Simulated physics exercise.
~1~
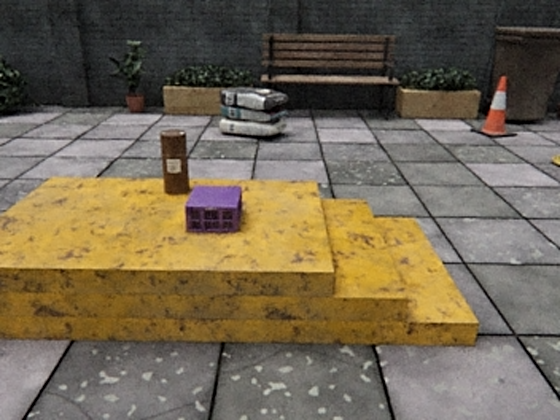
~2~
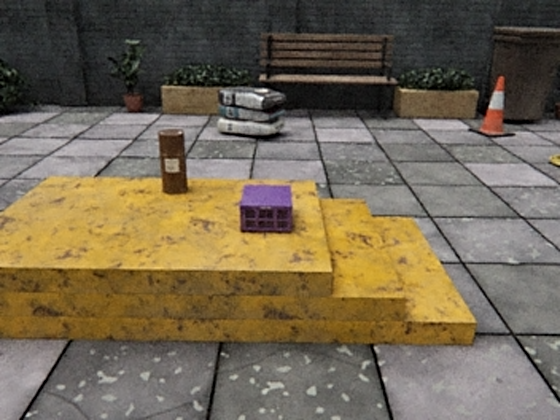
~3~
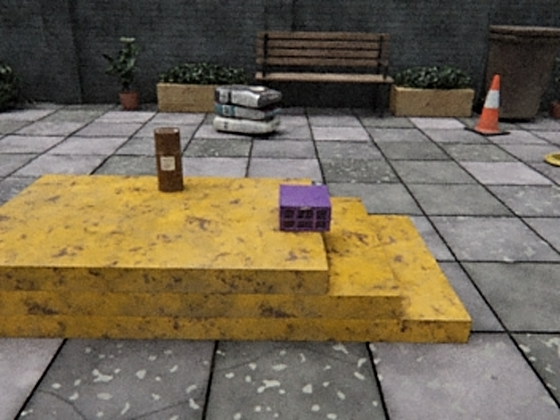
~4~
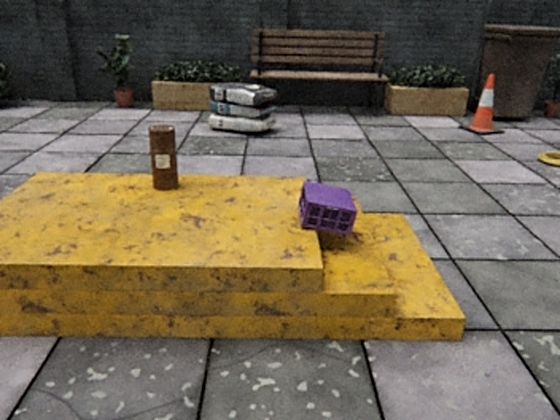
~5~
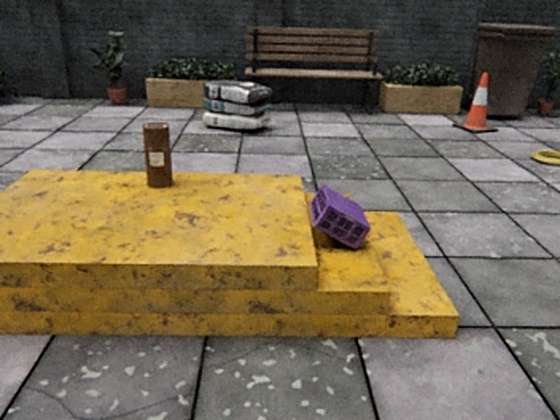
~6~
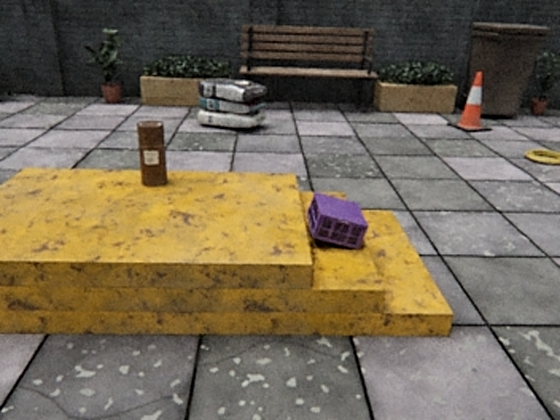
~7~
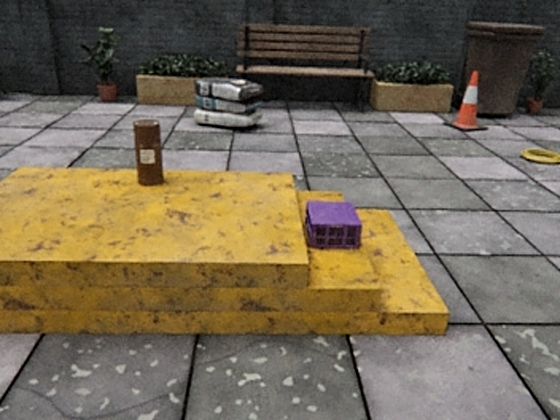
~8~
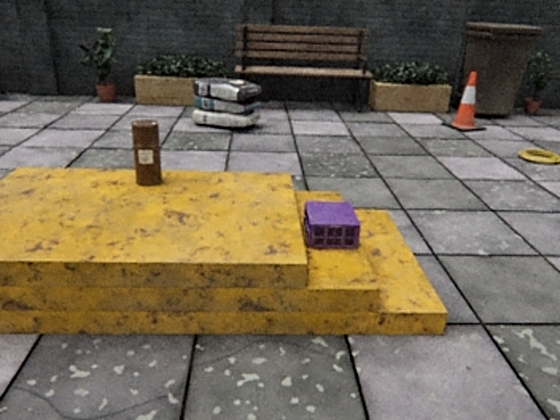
In the video, a purple crate slides right across a worn yellow stepped platform, past a standing brown canister, and tips over the top edge. It drops onto the step below, rocks back level and rests there, while the canister stays upright on top.
